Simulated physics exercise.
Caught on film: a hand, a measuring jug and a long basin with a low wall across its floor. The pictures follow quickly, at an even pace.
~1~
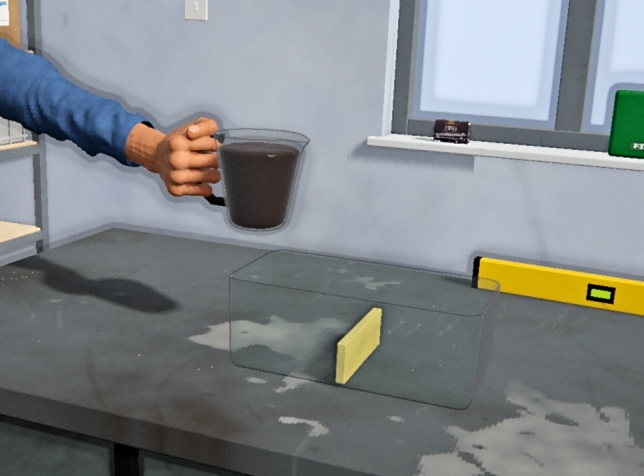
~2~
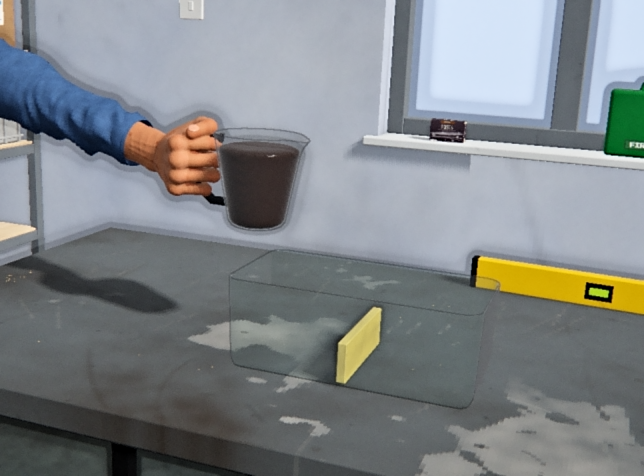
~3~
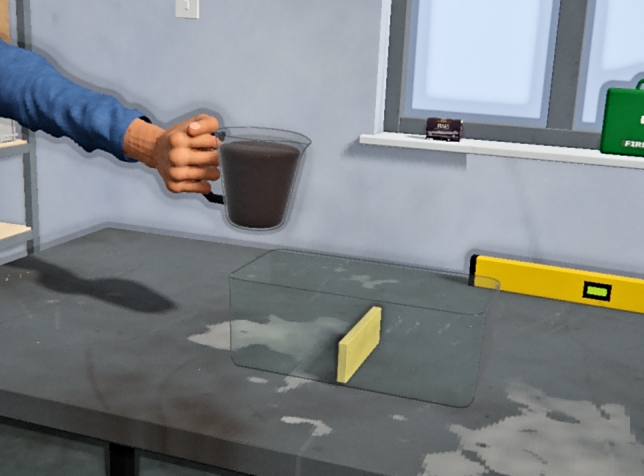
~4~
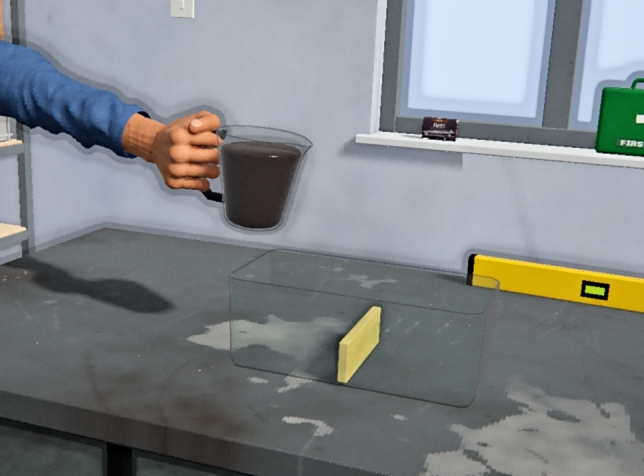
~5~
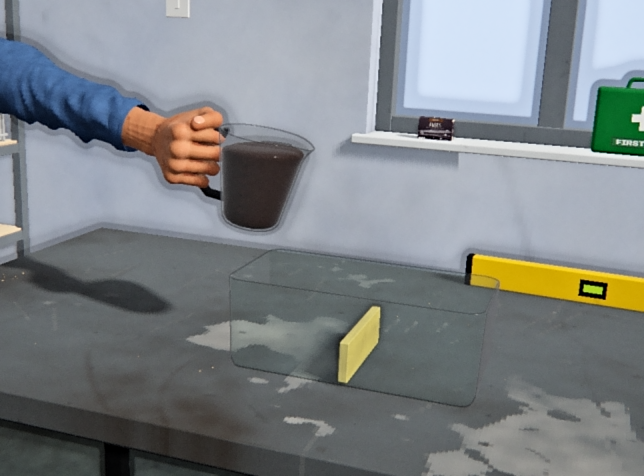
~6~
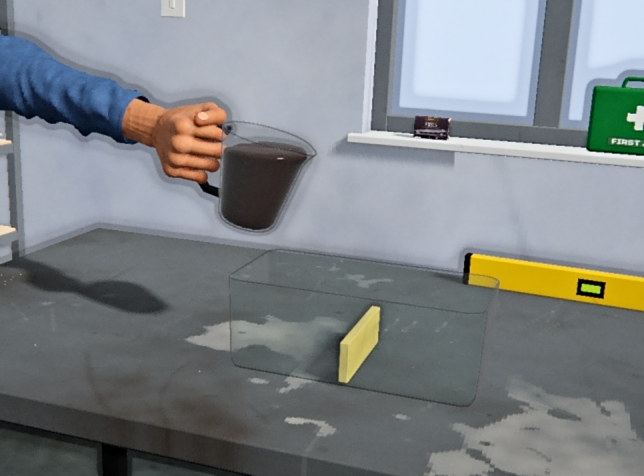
A hand holding a measuring jug of dark coffee gradually tilts it rightward above a clear basin with a low yellow wall.
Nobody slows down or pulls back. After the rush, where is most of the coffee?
The left section gets the most.
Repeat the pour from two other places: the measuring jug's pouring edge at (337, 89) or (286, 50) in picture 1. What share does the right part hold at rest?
Roughly 95 per cent, and 15 per cent.
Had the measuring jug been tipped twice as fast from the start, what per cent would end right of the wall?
Near 15 %.
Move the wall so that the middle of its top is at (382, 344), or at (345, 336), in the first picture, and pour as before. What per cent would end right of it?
First some 5, then 70 per cent.
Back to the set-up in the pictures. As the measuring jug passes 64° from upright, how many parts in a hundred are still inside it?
It comes to 75 per cent or so.
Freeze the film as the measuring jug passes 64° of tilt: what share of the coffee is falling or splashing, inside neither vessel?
Some 15 per cent.
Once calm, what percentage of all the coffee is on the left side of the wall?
It comes to 70 per cent or so.
A moment on, the tilt is 64° and 73 per cent is still to pour, 5 is left of the wall and 5 right of it.
Next, the tilt is 95° and 20 per cent is still to pour, 41 is left of the wall and 26 right of it.
Then the tilt is 102° and 0 per cent is still to pour, 71 is left of the wall and 27 right of it.
Later the tilt is 102° and 0 per cent is still to pour, 71 is left of the wall and 28 right of it.
At rest 71 per cent lies left of the wall, 28 right of it and 1 outside.
